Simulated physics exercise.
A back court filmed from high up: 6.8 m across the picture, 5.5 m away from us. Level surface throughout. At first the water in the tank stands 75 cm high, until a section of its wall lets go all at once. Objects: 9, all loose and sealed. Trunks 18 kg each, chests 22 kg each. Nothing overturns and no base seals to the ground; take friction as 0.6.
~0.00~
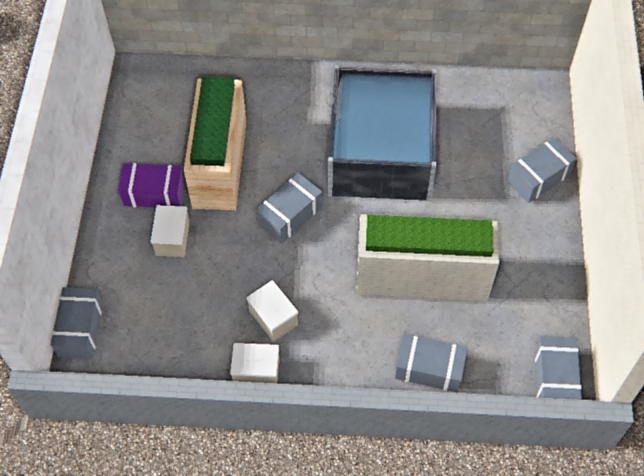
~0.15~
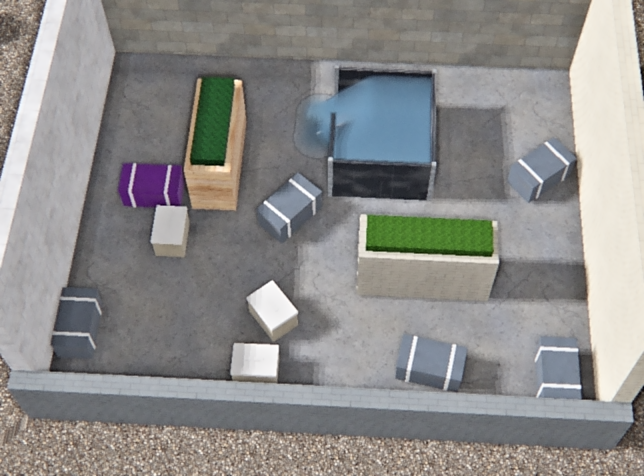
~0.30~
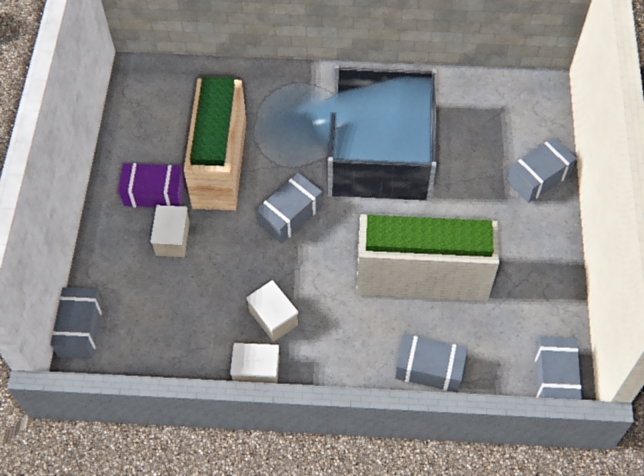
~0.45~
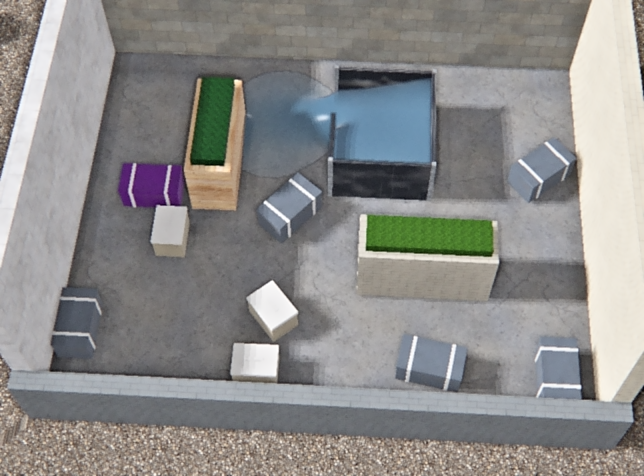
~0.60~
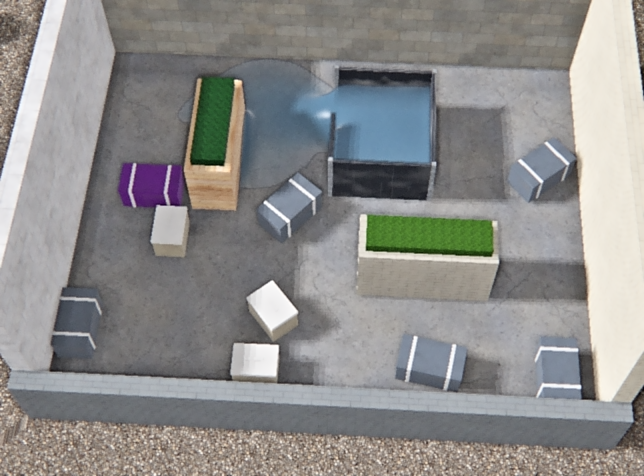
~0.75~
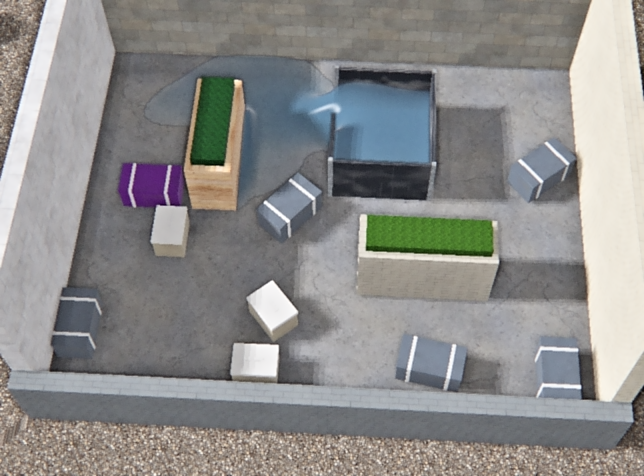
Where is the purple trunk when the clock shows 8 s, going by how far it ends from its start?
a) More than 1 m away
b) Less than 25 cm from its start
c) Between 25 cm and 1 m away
Answer: A.
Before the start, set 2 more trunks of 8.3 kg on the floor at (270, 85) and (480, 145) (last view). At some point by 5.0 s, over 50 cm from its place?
Taking them in order, they come out greater and smaller.
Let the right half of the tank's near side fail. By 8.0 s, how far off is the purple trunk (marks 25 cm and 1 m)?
The purple trunk remains in place.
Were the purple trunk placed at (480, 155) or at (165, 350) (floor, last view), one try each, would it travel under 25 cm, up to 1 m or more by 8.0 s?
Well, it scarcely moves on the first try and gets swept off on the second.
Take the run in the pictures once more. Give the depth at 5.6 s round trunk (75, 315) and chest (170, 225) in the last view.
First about 10 cm, second about 5 cm.
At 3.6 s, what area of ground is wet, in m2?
22 m2.
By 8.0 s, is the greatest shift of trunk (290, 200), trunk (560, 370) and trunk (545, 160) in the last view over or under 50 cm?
Well, going one by one, it's too far, not that far and not that far.
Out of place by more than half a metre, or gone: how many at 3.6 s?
Count: 2.
After 1.6 s the purple trunk is near (150, 178), 0.0 m from its start, aground; 0 afloat.
After 3.6 s the purple trunk is near (142, 220), 0.7 m from its start, afloat; 1 afloat.
After 5.6 s the purple trunk is near (112, 312), 2.1 m from its start, afloat; 2 afloat.
After 8.0 s the purple trunk is near (187, 325), 2.3 m from its start, afloat; 2 afloat.
